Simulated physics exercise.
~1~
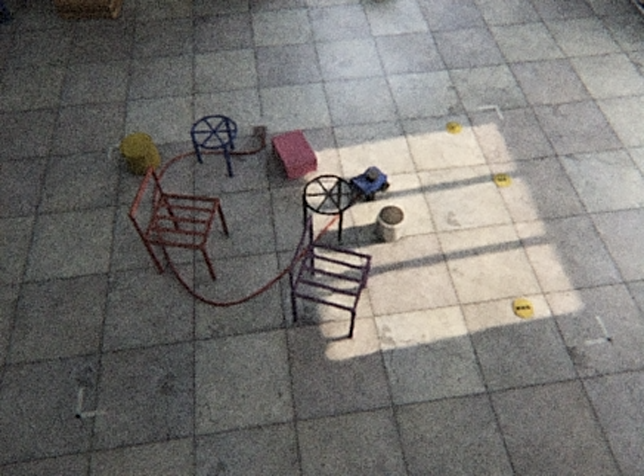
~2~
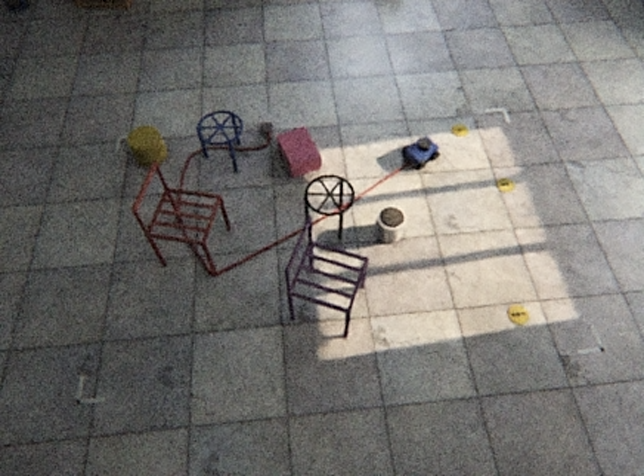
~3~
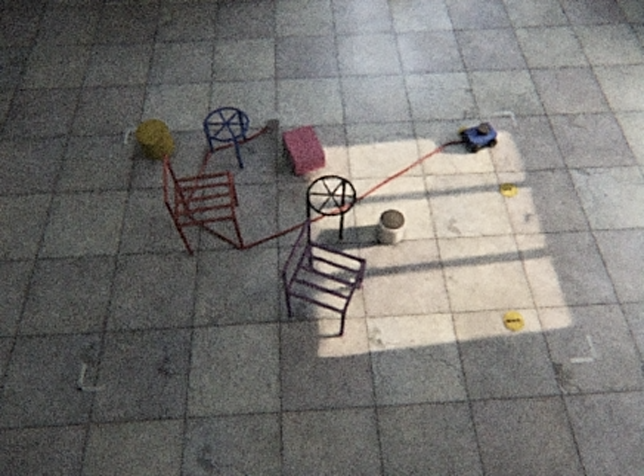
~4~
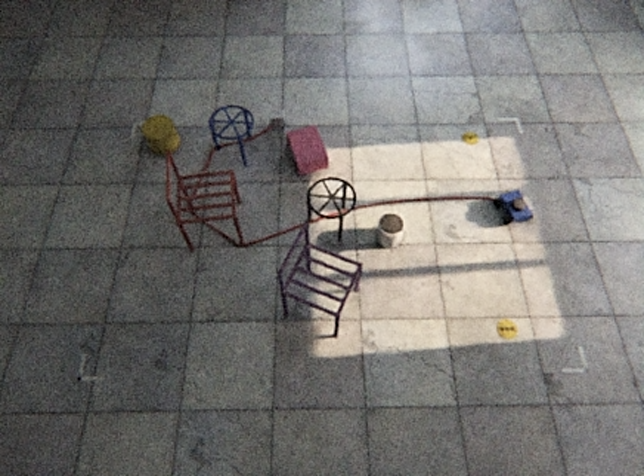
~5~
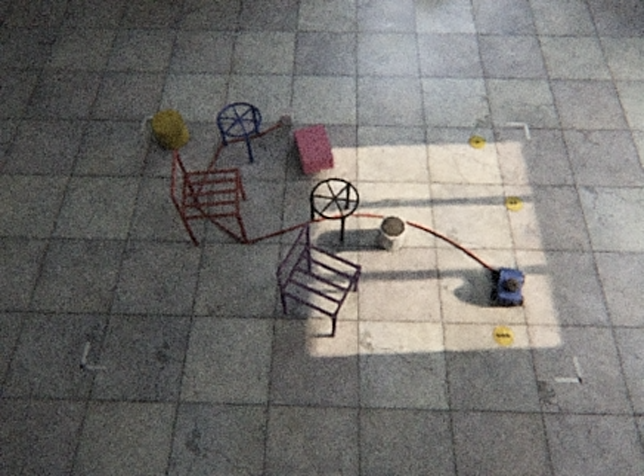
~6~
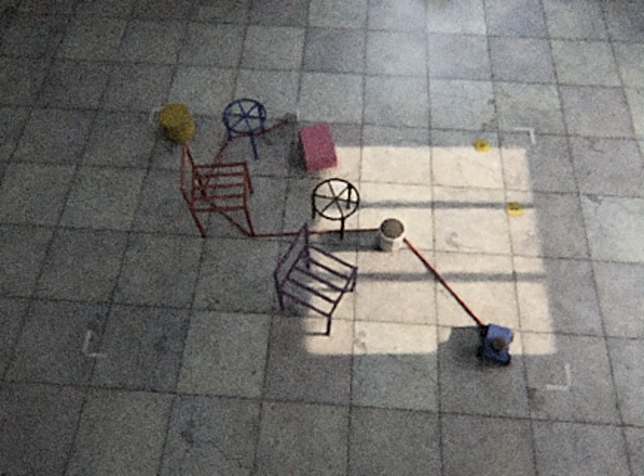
Shop floor with a blue cart trailing a red lead right, then down past yellow marks, the lead shifting a red chair.
